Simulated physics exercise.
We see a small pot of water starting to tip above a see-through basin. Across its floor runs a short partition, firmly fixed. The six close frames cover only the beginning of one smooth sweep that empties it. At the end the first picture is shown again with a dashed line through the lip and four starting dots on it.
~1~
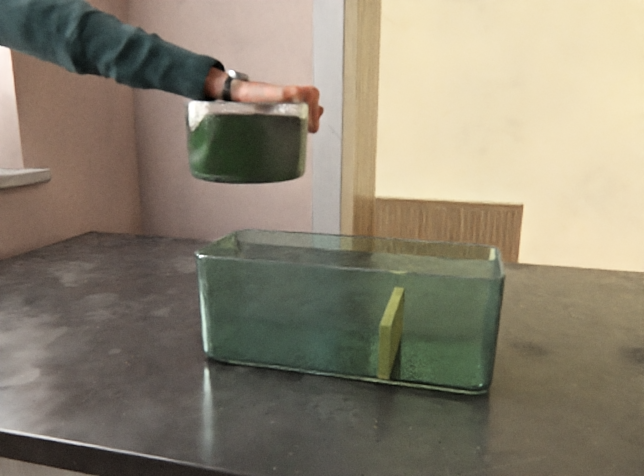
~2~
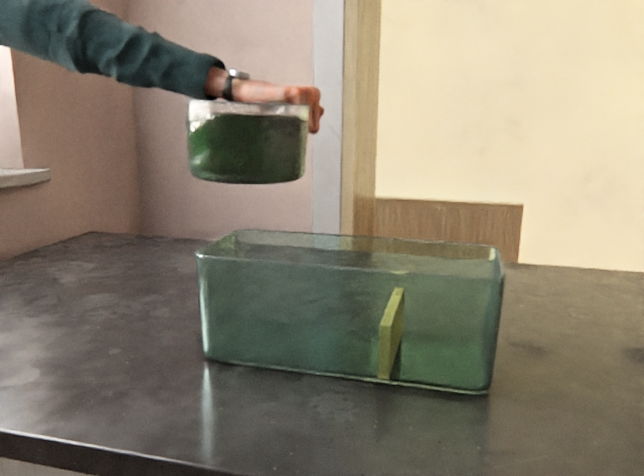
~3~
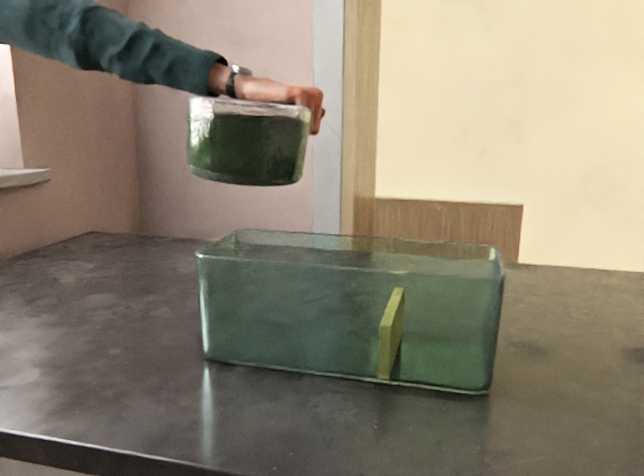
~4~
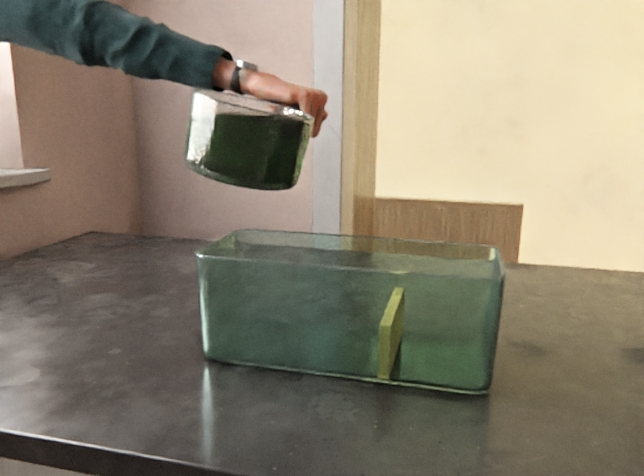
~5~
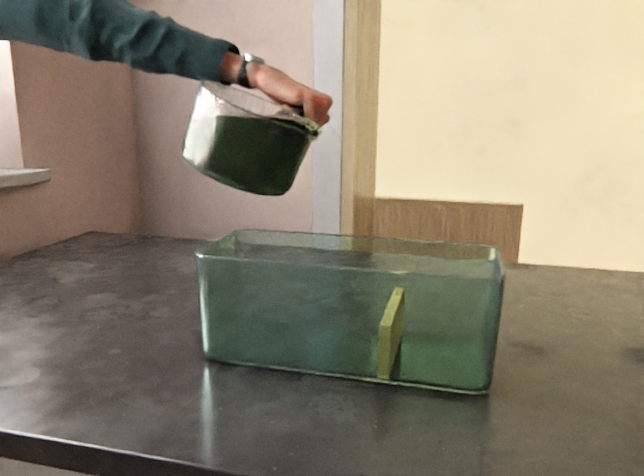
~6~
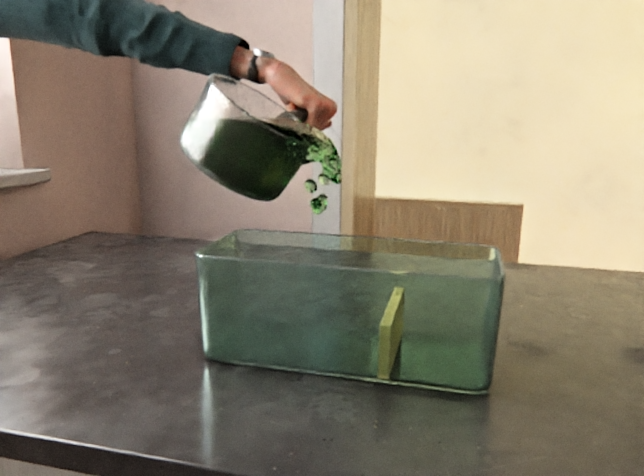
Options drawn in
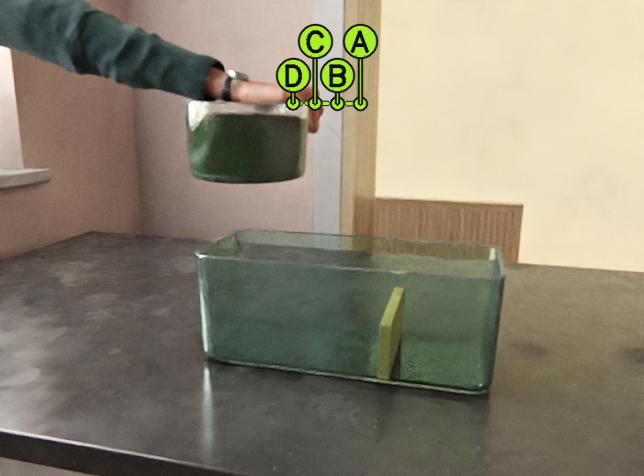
A hand held a small clear pot of dark green contents above a see-through basin with a short partition, then tilted it gradually to the right until green, clumpy liquid came over the lip.
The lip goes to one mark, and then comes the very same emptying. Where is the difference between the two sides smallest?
The answer is place B.
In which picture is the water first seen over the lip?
In picture 5.
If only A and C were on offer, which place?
That would be A.
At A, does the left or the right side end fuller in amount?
More ends on the right.
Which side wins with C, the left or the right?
The left one.
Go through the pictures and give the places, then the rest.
Upright, lip at (303, 103); basin from (205, 355) to (491, 391); top of the wall at (393, 304); nothing has left yet, in the first picture.
Upright, lip at (304, 104); nothing has left yet, in the second picture.
Tipped about 6°, lip at (306, 109); nothing has left yet, in the third picture.
Tipped about 13°, lip at (309, 118); nothing has left yet, in the fourth picture.
Tipped about 23°, lip at (312, 129); water is over the lip, down to (316, 134), in the fifth picture.
Tipped about 34°, lip at (313, 143); water is over the lip, down to (319, 210), in the sixth picture.
In lime, A at (360, 103); B at (337, 103); C at (315, 103); D at (293, 103).
With A, about 28 % ends left of the wall and 72 % right of it.
With B, about 47 % ends left of the wall and 52 % right of it.
With C, about 81 % ends left of the wall and 18 % right of it.
With D, about 98 % ends left of the wall and 1 % right of it.
